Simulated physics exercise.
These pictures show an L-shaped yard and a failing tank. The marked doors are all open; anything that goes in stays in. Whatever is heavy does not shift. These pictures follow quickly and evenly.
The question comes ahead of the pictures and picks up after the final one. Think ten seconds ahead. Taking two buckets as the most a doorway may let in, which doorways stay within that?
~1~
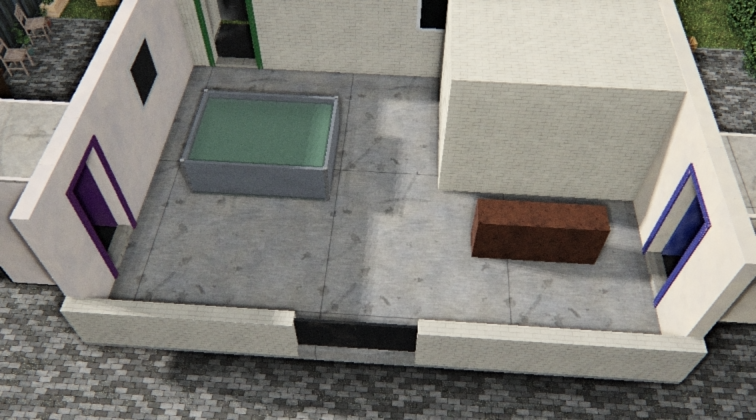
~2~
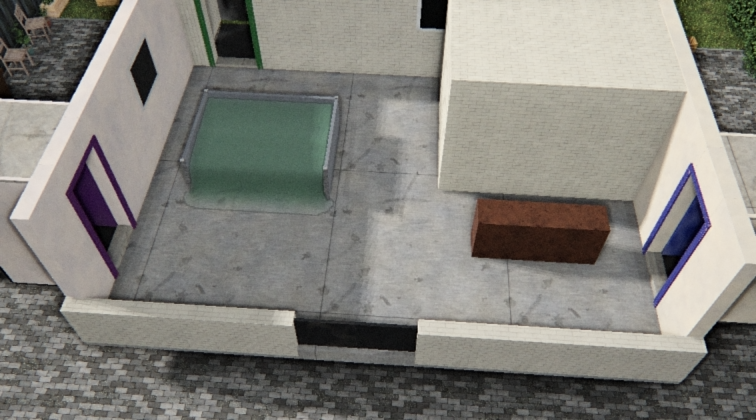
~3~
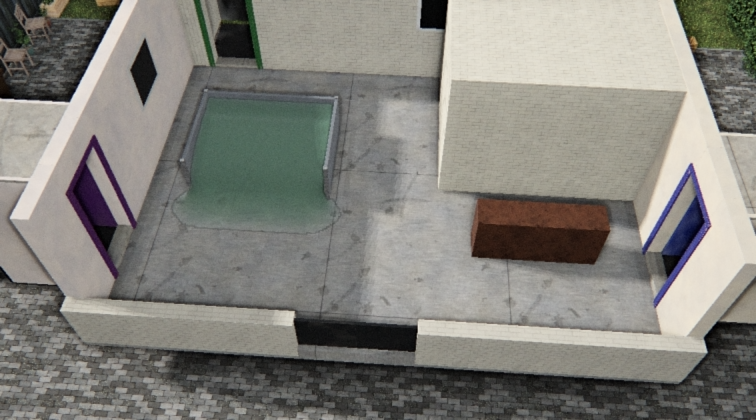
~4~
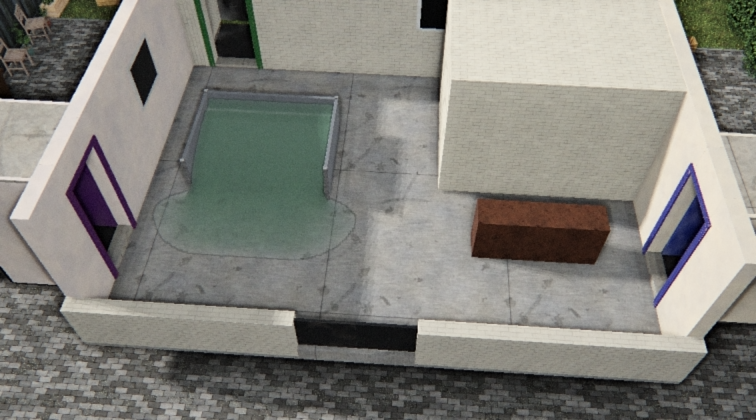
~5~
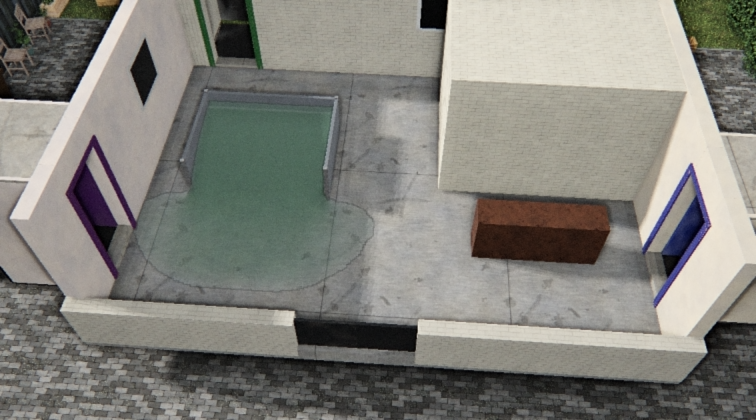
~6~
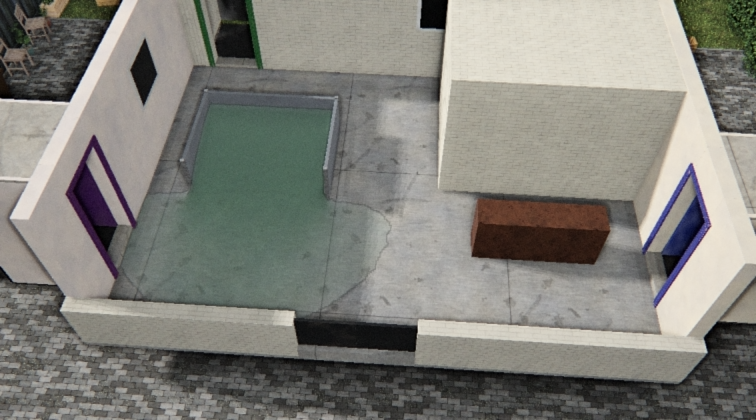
In the end the blue door will allow in an excess. The purple door will allow in an excess. The green door will allow in an excess.
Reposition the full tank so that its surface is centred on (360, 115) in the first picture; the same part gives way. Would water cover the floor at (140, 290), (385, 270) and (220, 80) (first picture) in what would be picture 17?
Result: Inundated; inundated; spared.
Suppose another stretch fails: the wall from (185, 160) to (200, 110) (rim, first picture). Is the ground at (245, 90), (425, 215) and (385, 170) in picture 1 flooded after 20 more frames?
Soaked, untouched, untouched.
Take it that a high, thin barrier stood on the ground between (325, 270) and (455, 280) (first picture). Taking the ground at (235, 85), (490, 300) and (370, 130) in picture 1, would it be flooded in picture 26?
Spared, submerged, then spared.
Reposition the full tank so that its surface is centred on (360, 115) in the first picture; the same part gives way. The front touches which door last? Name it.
The green-painted one is the last one.
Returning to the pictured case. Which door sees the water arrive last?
Observed: The door marked green.
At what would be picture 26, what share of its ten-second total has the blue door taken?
By my reckoning, 0 percent.
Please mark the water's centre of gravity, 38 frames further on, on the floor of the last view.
Close to (352, 231), I reckon.
A moment on, water covers 30 % of the floor; the blue door not reached, the purple door wet at the sill, nothing in, the green door not reached.
Next, water covers 35 % of the floor; the blue door not reached, the purple door under two buckets in, the green door not reached.
Then, water covers 55 % of the floor; the blue door wet at the sill, nothing in, the purple door over two buckets in, the green door not reached.
Later, water covers 80 % of the floor; the blue door over two buckets in, the purple door far over two buckets in, the green door over two buckets in.
In the end, water covers 100 % of the floor; the blue door far over two buckets in, the purple door far over two buckets in, the green door over two buckets in.
